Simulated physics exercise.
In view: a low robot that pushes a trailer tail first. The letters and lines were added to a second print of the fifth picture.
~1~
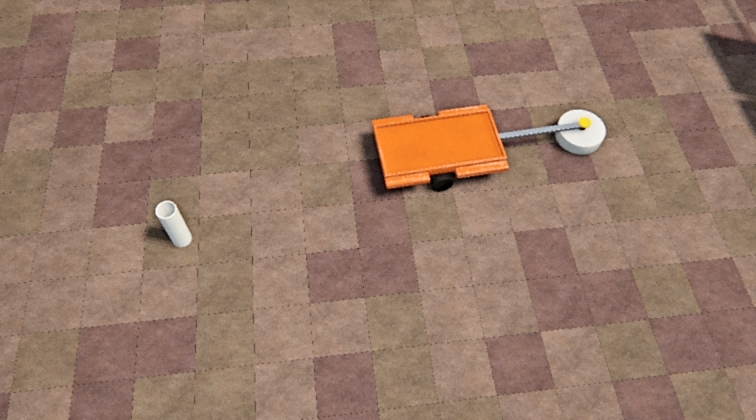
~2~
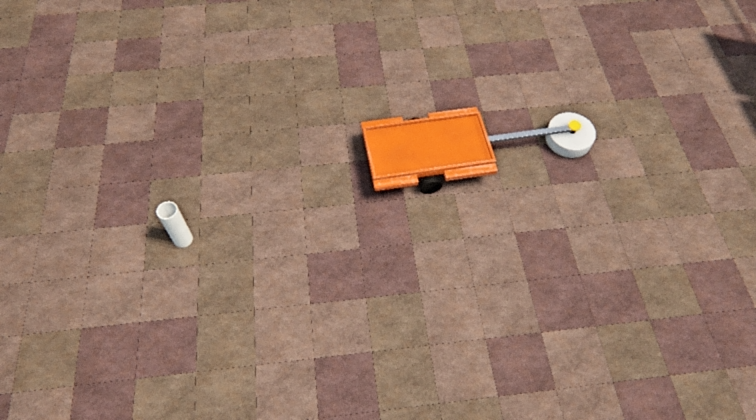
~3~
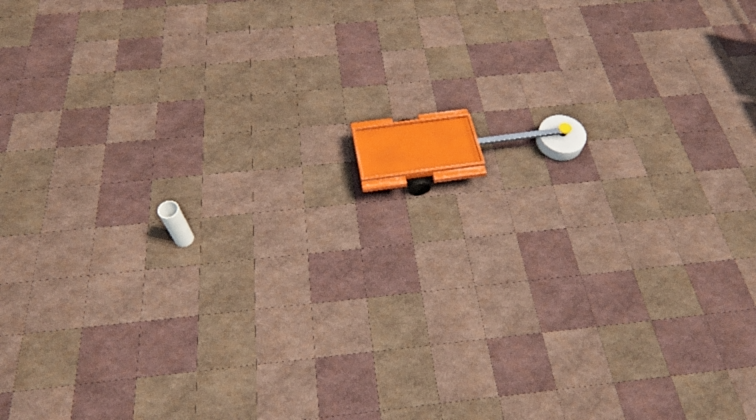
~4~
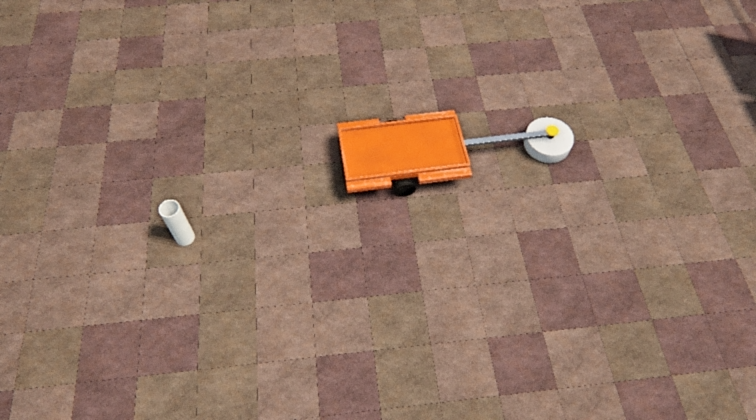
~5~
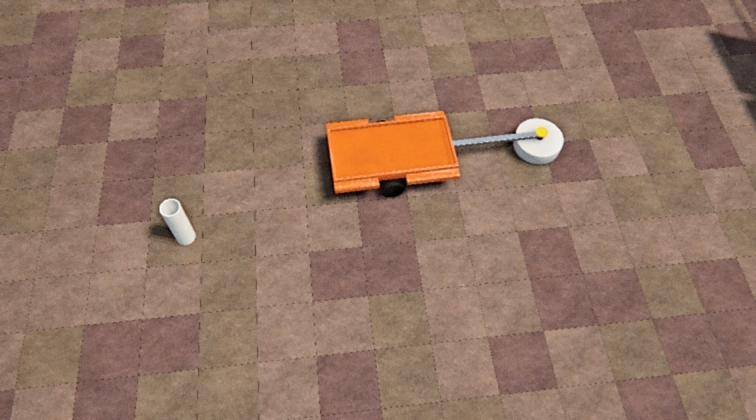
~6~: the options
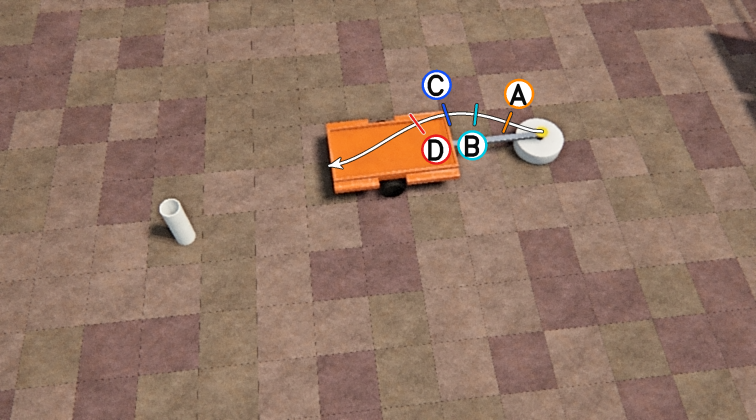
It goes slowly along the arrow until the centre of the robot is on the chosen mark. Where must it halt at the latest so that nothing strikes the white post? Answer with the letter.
D is the last safe stop.
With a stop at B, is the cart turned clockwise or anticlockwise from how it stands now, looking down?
Anticlockwise.
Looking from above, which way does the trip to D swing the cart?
For that mark, anticlockwise.
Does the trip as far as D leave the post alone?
Yes.
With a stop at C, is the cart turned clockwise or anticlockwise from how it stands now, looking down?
Anticlockwise.
On the copy, A at (507, 123); B at (476, 115); C at (447, 115); D at (417, 124); the route from (542, 131) via (430, 119) to (329, 166).
On D. First, robot (496, 128), cart (353, 155).
Then, robot (451, 122), cart (313, 167).
Finally, robot (416, 132), cart (276, 181); nothing has been touched.
By contrast, A is safe but short; B is safe but short; C is safe but short.
